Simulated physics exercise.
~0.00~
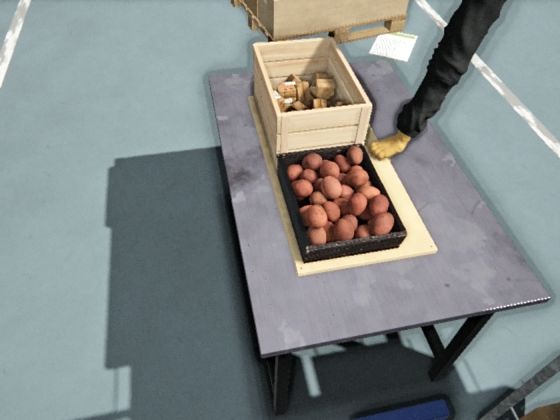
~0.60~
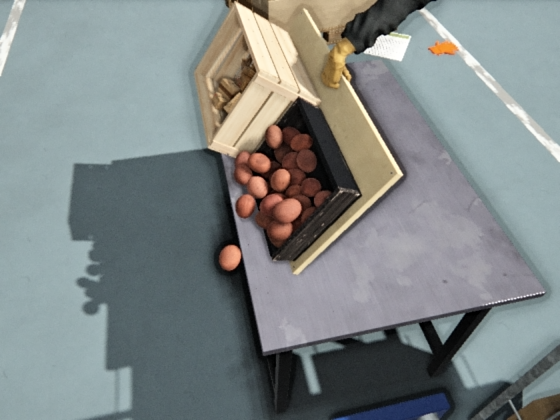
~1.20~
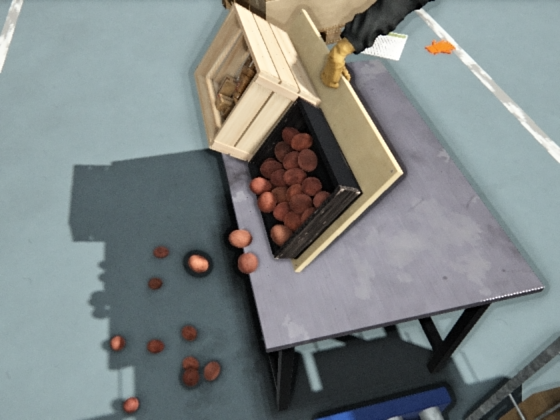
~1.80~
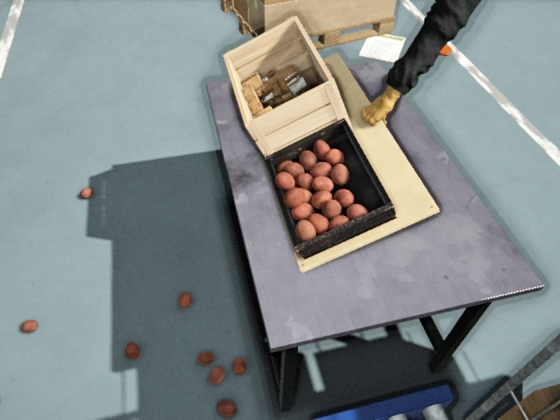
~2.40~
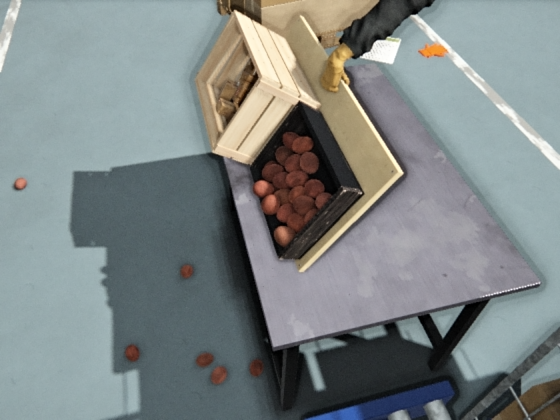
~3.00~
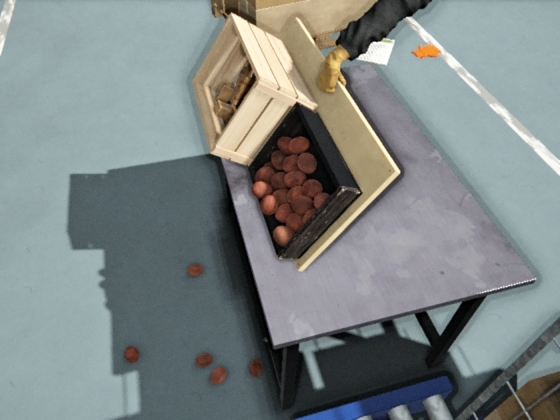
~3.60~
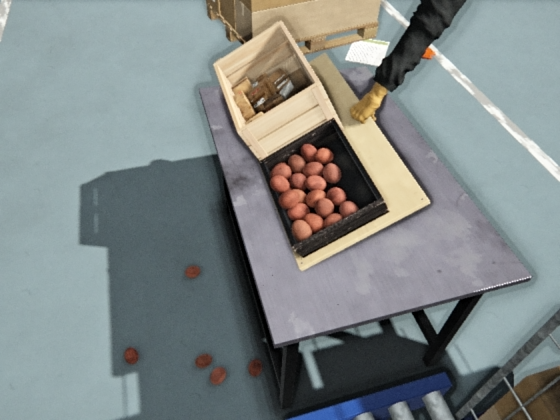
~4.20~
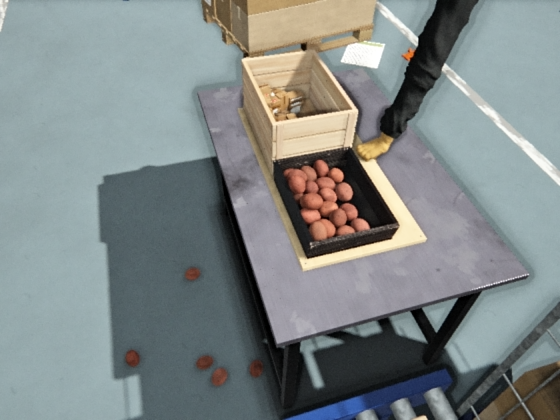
On a table, a gloved hand tips a board twice, spilling some potatoes, then lowers it flat.
